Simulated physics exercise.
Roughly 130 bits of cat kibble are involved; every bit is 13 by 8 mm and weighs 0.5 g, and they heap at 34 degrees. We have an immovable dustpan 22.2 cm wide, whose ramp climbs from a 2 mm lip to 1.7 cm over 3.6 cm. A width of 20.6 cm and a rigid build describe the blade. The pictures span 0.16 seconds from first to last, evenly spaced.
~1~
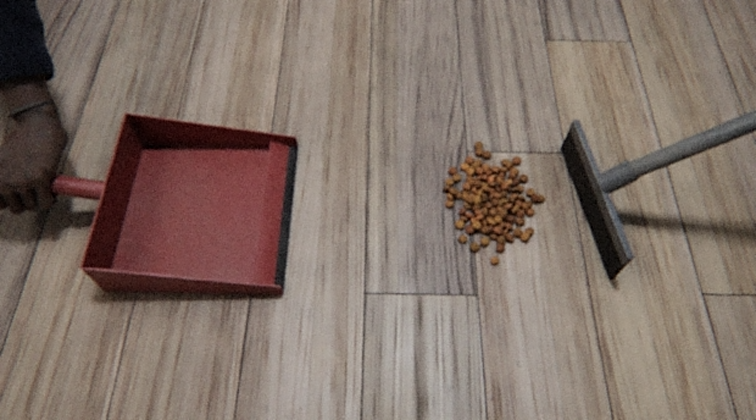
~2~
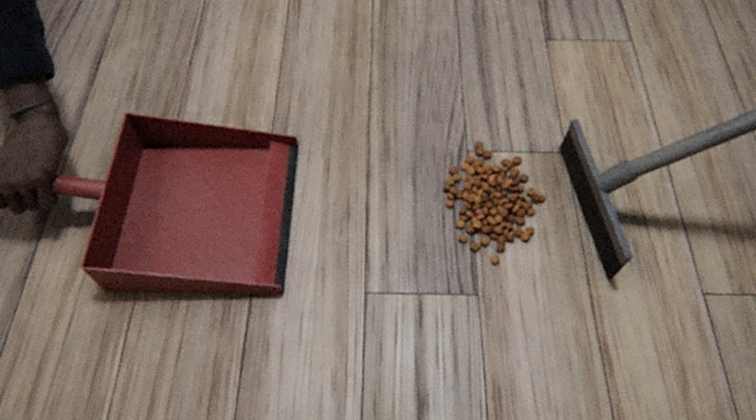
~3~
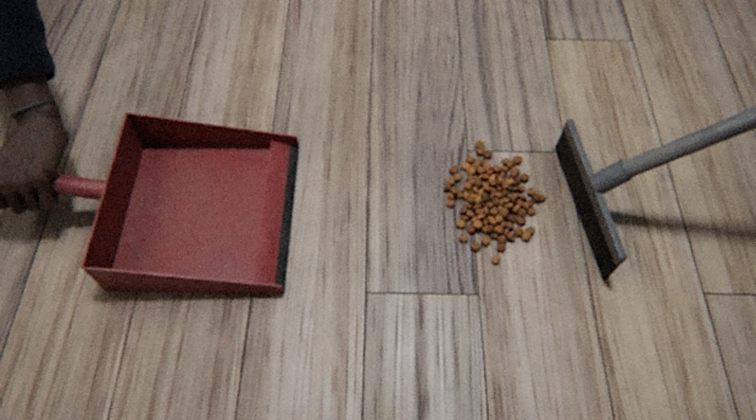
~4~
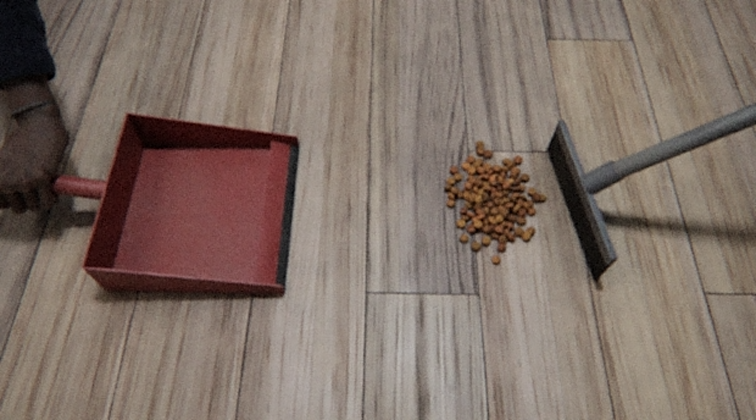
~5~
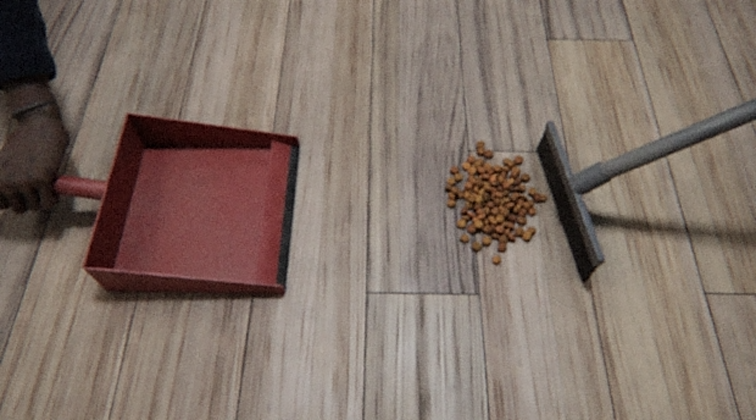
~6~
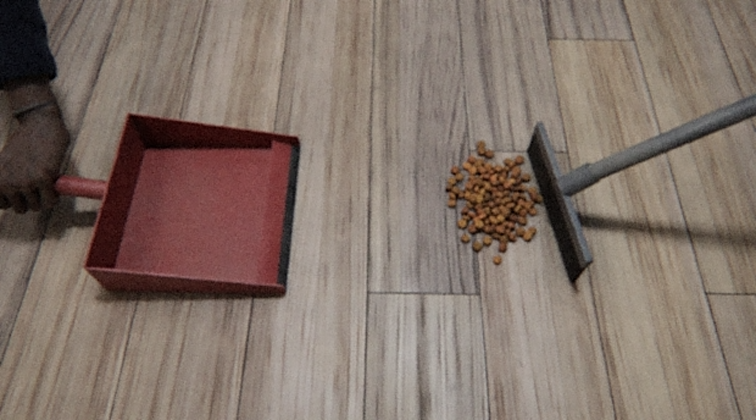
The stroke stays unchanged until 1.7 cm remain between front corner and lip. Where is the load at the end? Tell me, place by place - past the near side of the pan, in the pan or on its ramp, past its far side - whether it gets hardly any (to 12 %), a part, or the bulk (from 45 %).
Past the pan's near side gets hardly any. In the pan or on its ramp gets a part. Past the pan's far side gets hardly any.
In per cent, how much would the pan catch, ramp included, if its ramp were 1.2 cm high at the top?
In that case roughly 30 percent.
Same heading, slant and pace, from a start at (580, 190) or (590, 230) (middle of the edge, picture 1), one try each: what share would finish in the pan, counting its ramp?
Estimates: 25 percent and 20 percent.
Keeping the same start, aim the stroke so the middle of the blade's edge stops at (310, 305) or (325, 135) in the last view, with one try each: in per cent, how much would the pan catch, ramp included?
Close to 15 and 0 in a hundred, in that order.
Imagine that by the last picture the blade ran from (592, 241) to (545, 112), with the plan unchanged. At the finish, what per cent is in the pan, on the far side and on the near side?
Pan 0 % / far 25 % / near 0 %.
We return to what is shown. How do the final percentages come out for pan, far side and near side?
Near side 0 %, pan 25 %, far side 5 %.
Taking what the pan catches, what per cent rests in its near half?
I'd put it near 40 per cent.
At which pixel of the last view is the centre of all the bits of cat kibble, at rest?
In the last view, approximately (298, 216).
Then, 0.30 s after the last picture, middle of the blade 19 cm from the lip; 0 % over the lip, far side 5 %, near side 0 %.
Then, 0.50 s after the last picture, middle of the blade 9 cm from the lip; 0 % over the lip, far side 5 %, near side 0 %.
Then, 0.82 s after the last picture, middle of the blade 3 cm from the lip; 25 % over the lip, far side 5 %, near side 0 %.
In the end, near side 0 %, pan 25 %, far side 5 %, in front of the lip or behind the blade 65 %.
